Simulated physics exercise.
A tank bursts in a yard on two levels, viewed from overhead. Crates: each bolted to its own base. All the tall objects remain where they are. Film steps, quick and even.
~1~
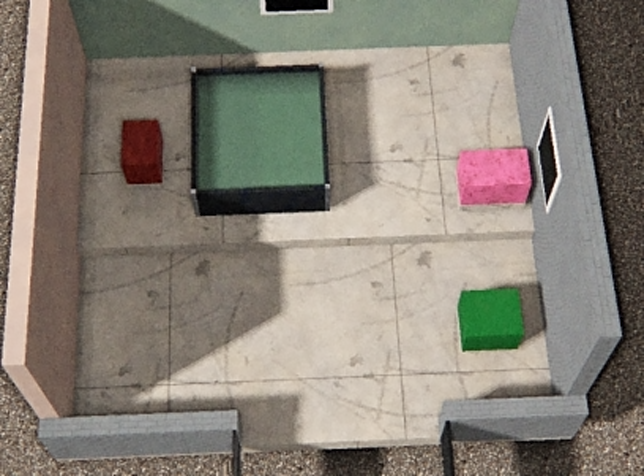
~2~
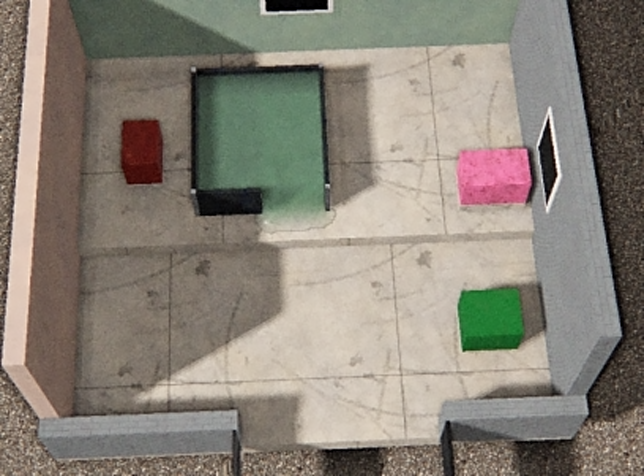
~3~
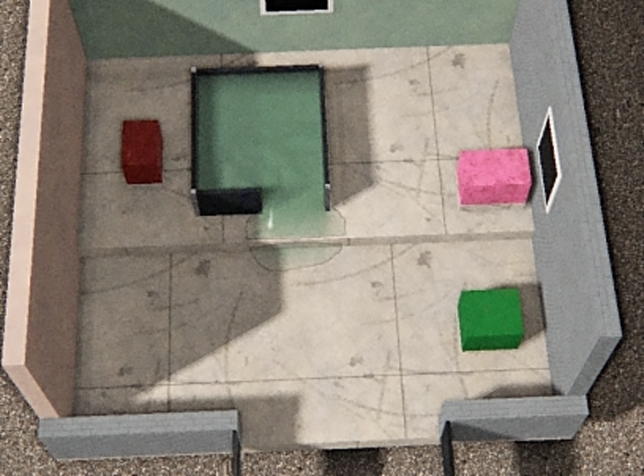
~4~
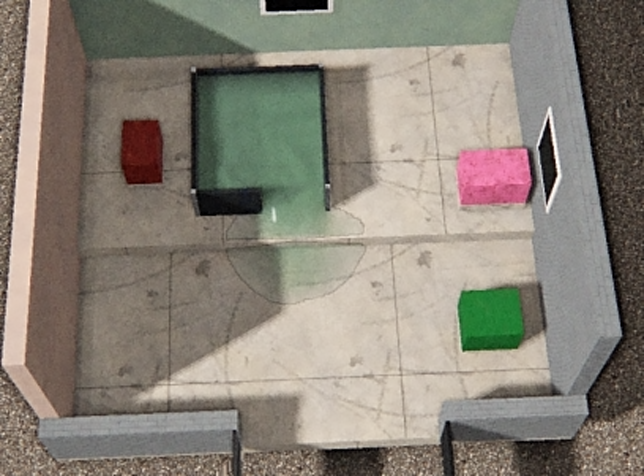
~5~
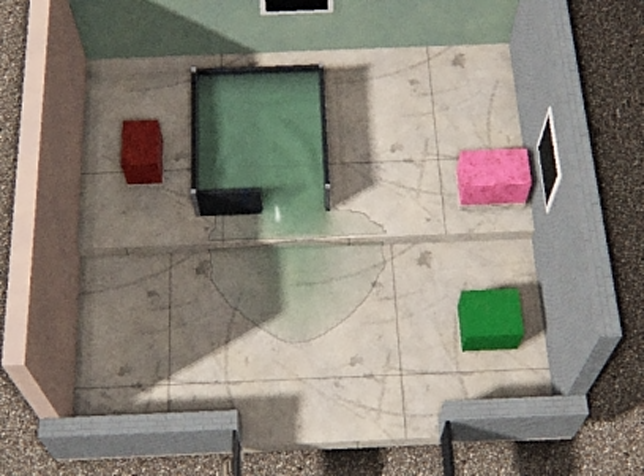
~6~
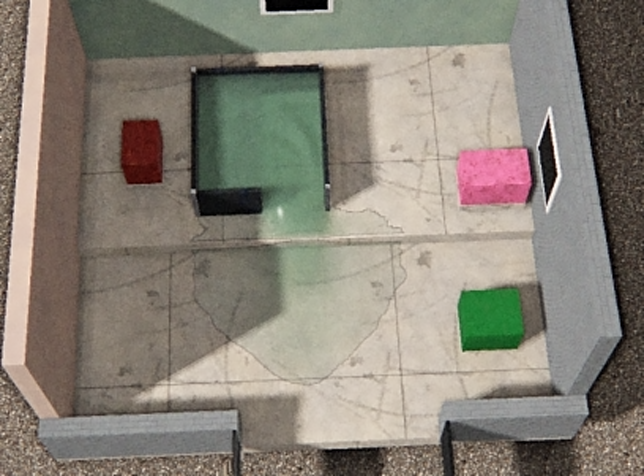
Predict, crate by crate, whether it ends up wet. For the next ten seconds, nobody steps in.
Outcome: The pink crate is going to stay free of water. The green crate is going to get water on it. The red crate is going to stay free of water.
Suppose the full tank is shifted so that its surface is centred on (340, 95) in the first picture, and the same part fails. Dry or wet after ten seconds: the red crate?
Red crate: Untouched.
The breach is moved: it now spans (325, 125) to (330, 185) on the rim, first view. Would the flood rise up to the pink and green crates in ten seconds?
The pink crate is flooded, the green crate is flooded.
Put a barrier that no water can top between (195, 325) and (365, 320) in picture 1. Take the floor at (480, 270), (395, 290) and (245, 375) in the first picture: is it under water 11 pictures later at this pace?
Outcome by spot, in order - watered, watered, unwatered.
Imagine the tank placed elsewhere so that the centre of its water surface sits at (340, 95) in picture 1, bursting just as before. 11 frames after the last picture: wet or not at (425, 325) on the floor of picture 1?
Submerged.
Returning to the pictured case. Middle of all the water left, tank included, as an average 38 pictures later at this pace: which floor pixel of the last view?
About (292, 256).
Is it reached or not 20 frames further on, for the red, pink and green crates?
Crate by crate, red remains dry, pink remains dry, green got wet.
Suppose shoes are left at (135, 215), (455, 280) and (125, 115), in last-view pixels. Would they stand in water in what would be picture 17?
Result by point, in sequence: Unwetted, then waterlogged, then unwetted.
A moment on, water covers 30 % of the floor; the pink crate not reached, the green crate not reached, the red crate not reached.
Next, water covers 35 % of the floor; the pink crate not reached, the green crate water round its plinth, the red crate not reached.
Then, water covers 40 % of the floor; the pink crate not reached, the green crate water round its plinth, the red crate not reached.
Later, water covers 50 % of the floor; the pink crate not reached, the green crate water round its plinth, the red crate not reached.
In the end, water covers 55 % of the floor; the pink crate stayed above the water, the green crate was topped, the red crate stayed above the water.
